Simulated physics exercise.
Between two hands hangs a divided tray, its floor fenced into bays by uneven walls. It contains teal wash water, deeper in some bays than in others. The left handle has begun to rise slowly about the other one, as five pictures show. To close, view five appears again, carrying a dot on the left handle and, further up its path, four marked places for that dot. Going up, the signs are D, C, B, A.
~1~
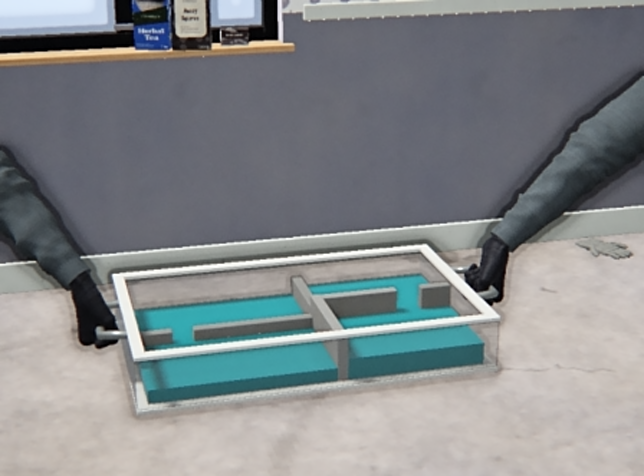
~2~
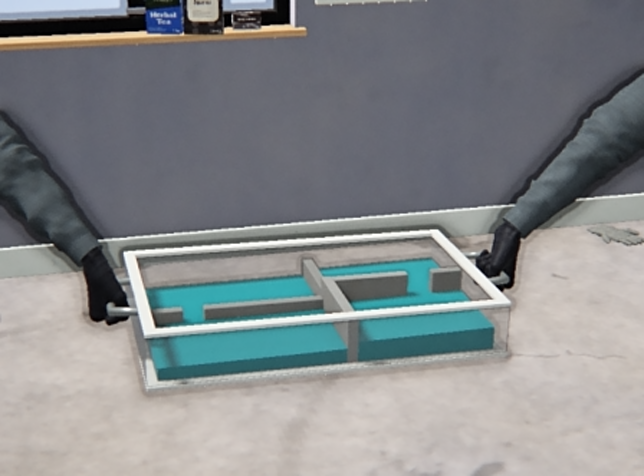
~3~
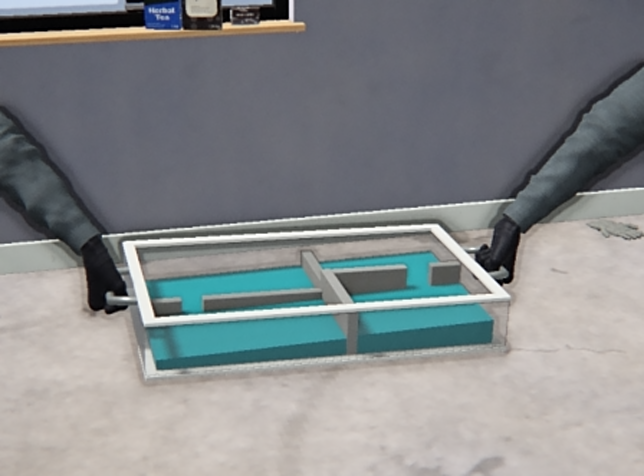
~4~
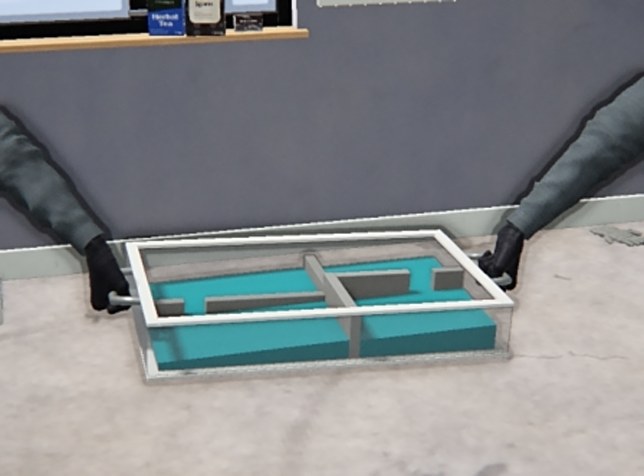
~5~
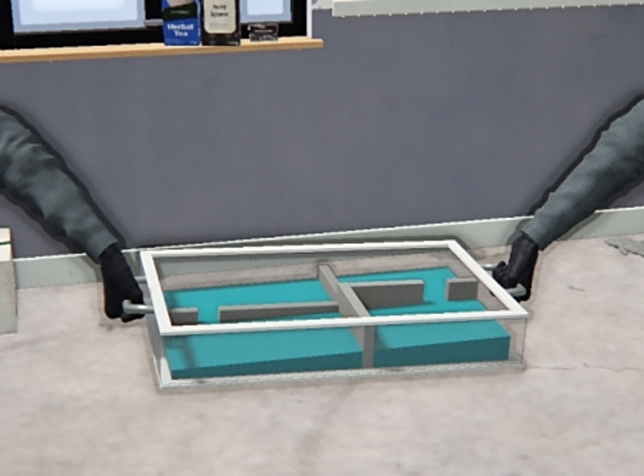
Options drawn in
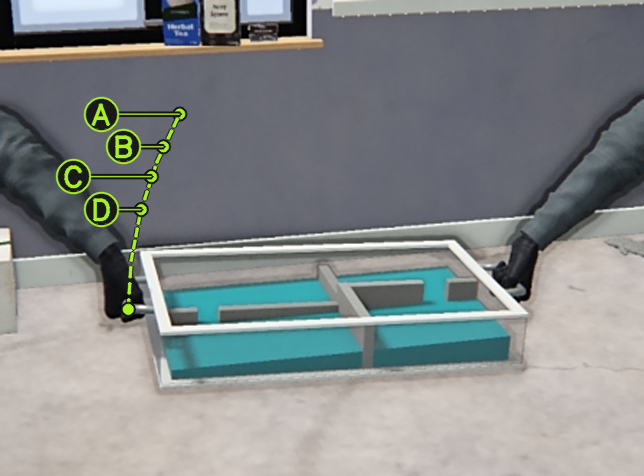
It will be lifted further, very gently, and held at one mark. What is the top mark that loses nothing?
Choose D.
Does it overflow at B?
Yes.
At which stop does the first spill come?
The answer is C.
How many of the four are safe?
One of them.
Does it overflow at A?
Yes.
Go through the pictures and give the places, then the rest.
In the first picture, the tray is level; deepest in the front right bay, at (398, 330), shallowest in the back left; left handle at (98, 321).
In the second picture, tipped about 1° down to the right; no wall is crossed; left handle at (109, 298).
In the third picture, tipped about 2° down to the right; no wall is crossed; left handle at (108, 287).
In the fourth picture, tipped about 3° down to the right; no wall is crossed; left handle at (111, 287).
In the fifth picture, tipped about 3° down to the right; deepest in the back right bay, at (397, 287), shallowest in the front left; left handle at (125, 295).
On the marked copy, A at (179, 114); B at (163, 146); C at (151, 176); D at (141, 209).
For stop A, about 41 % goes over the rim.
For stop B, about 28 % goes over the rim.
For stop C, about 12 % goes over the rim.
For stop D, nothing spills; the front right bay holds the most.
